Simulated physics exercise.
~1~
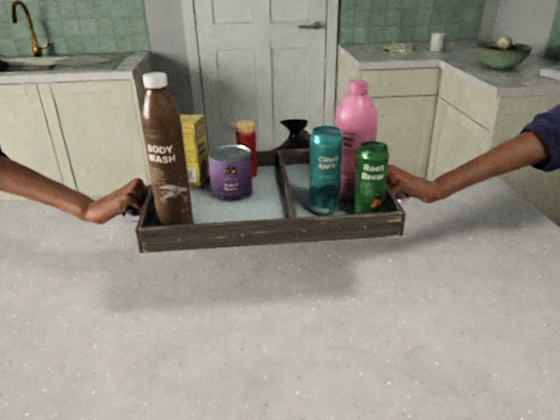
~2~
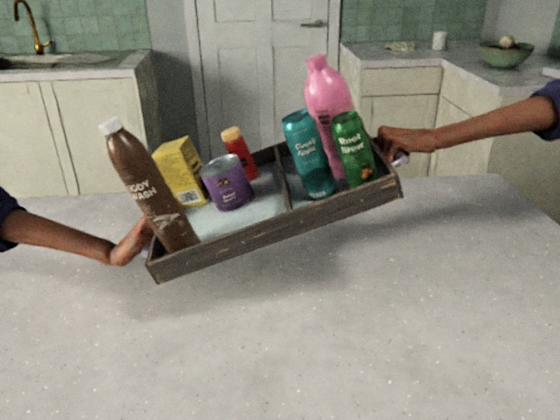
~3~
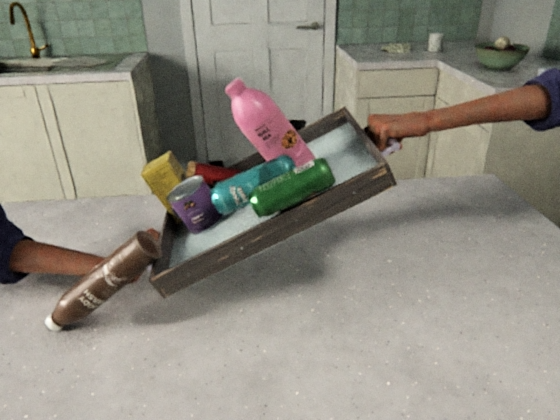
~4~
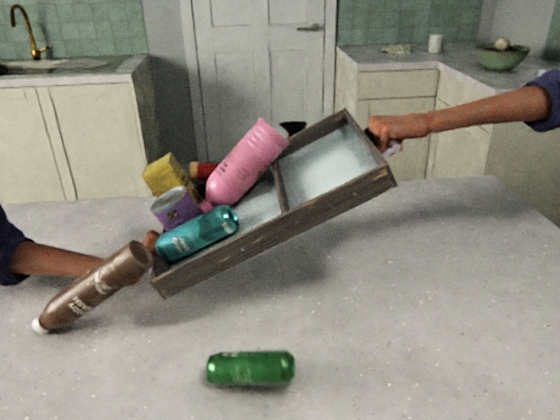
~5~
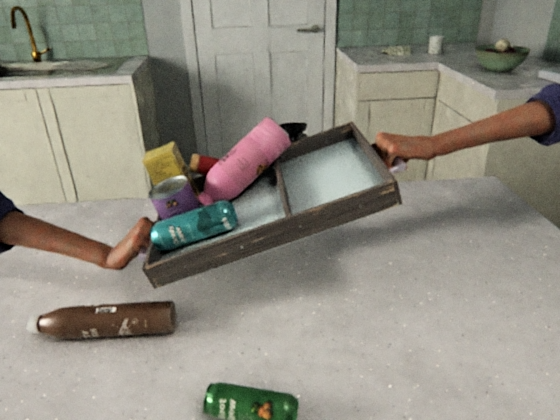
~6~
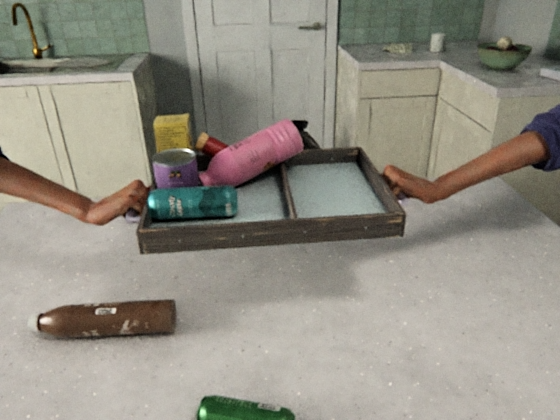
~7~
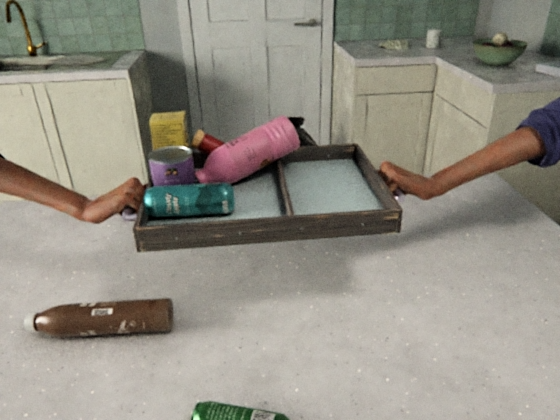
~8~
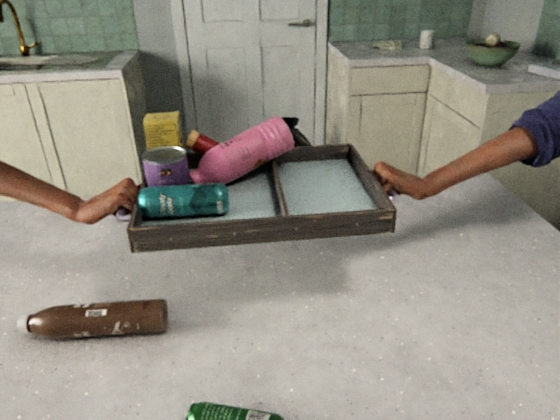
Kitchen, two hands tilting a wooden tray leftwards, toppling containers and spilling brown bottle and green can onto table, then levelling it.
